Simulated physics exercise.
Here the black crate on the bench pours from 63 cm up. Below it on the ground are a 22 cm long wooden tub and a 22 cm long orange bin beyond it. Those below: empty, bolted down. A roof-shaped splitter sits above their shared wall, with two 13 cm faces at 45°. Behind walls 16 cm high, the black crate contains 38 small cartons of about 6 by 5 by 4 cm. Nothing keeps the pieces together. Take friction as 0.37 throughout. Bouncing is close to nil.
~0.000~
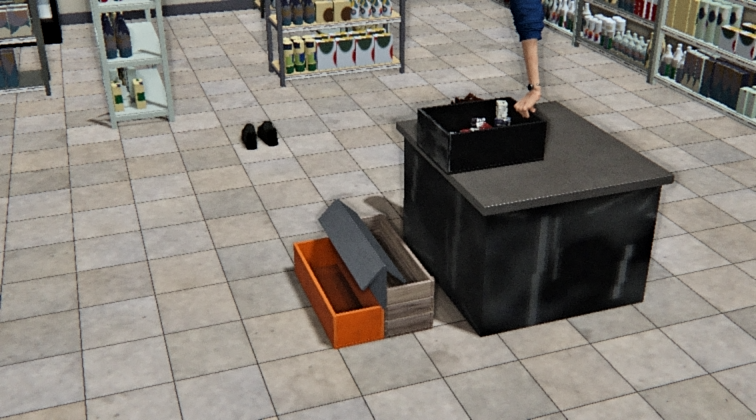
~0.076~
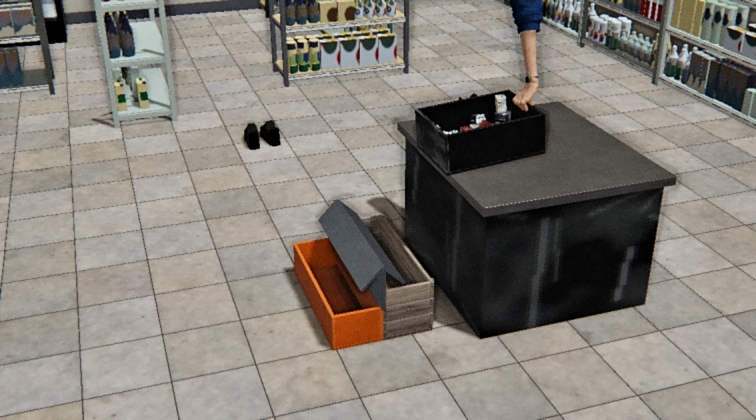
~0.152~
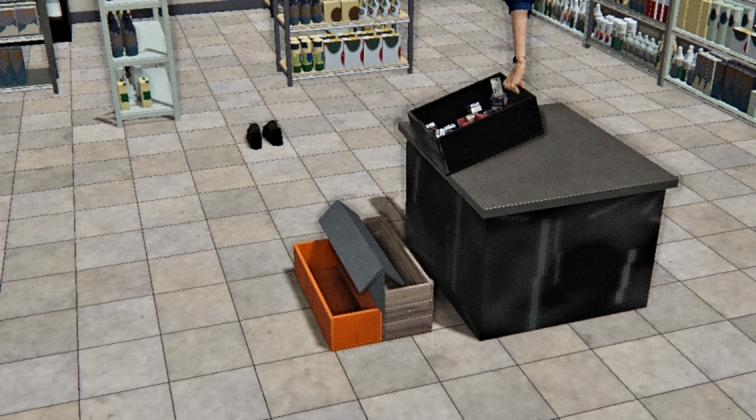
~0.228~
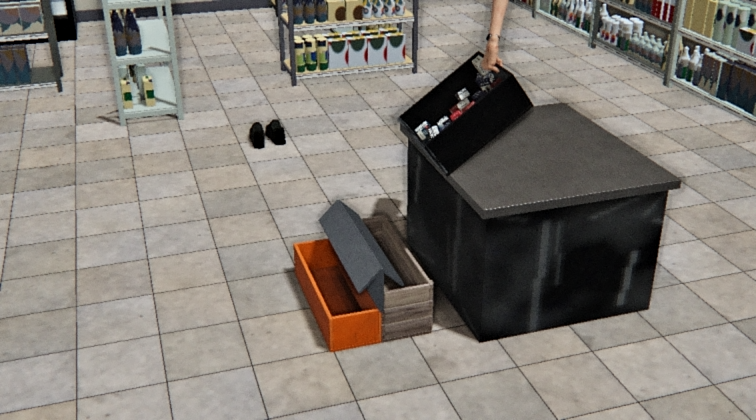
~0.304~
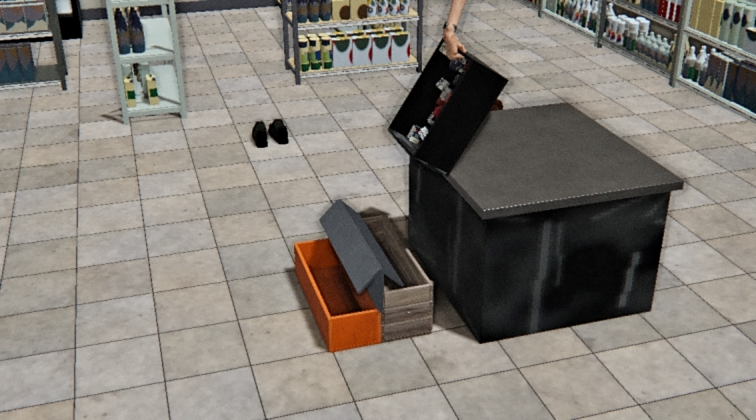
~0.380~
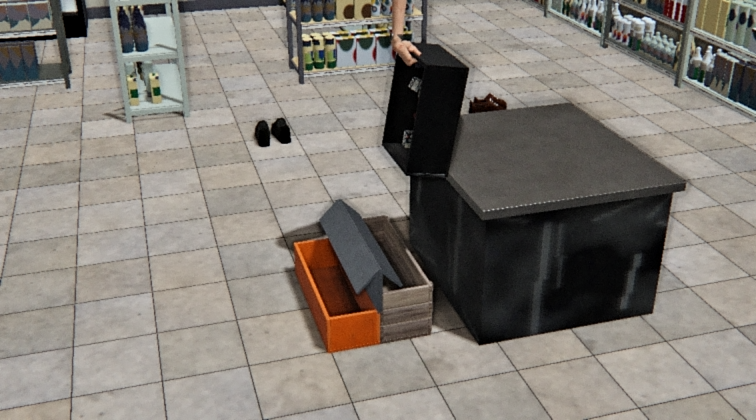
The clip opens on a black crate of small items lying level on a dark bench, a hand at its right end, with a wooden tub and orange bin under a gray roof-shaped splitter below. The hand lifts that end, steadily tilting the crate leftward until it stands nearly upright.
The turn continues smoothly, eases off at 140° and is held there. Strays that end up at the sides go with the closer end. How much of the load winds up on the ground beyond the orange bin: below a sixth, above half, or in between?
The amount there goes past half.
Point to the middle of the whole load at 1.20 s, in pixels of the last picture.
Centre: Approx. (262, 313).
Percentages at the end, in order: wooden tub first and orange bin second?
30 and 5 %.
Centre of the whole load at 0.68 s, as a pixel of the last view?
Estimated centre in the last picture: (334, 210).
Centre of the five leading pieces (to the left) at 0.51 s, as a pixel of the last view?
Their centre is around (361, 104).
After 0.51 s, tilt 116°; 37 still in the black crate and 1 in the air.
After 0.68 s, tilt 140°; 4 still in the black crate and 34 in the air.
After 0.90 s, tilt 140°; 7 in the wooden tub, 2 in the orange bin, 21 on the ground beyond the orange bin and 8 in the air.
Final count (at 1.20 s), 12 in the wooden tub, 2 in the orange bin, 1 on the ground short of the wooden tub and 23 on the ground beyond the orange bin. Asked share, 23 of 38, 61 per cent.
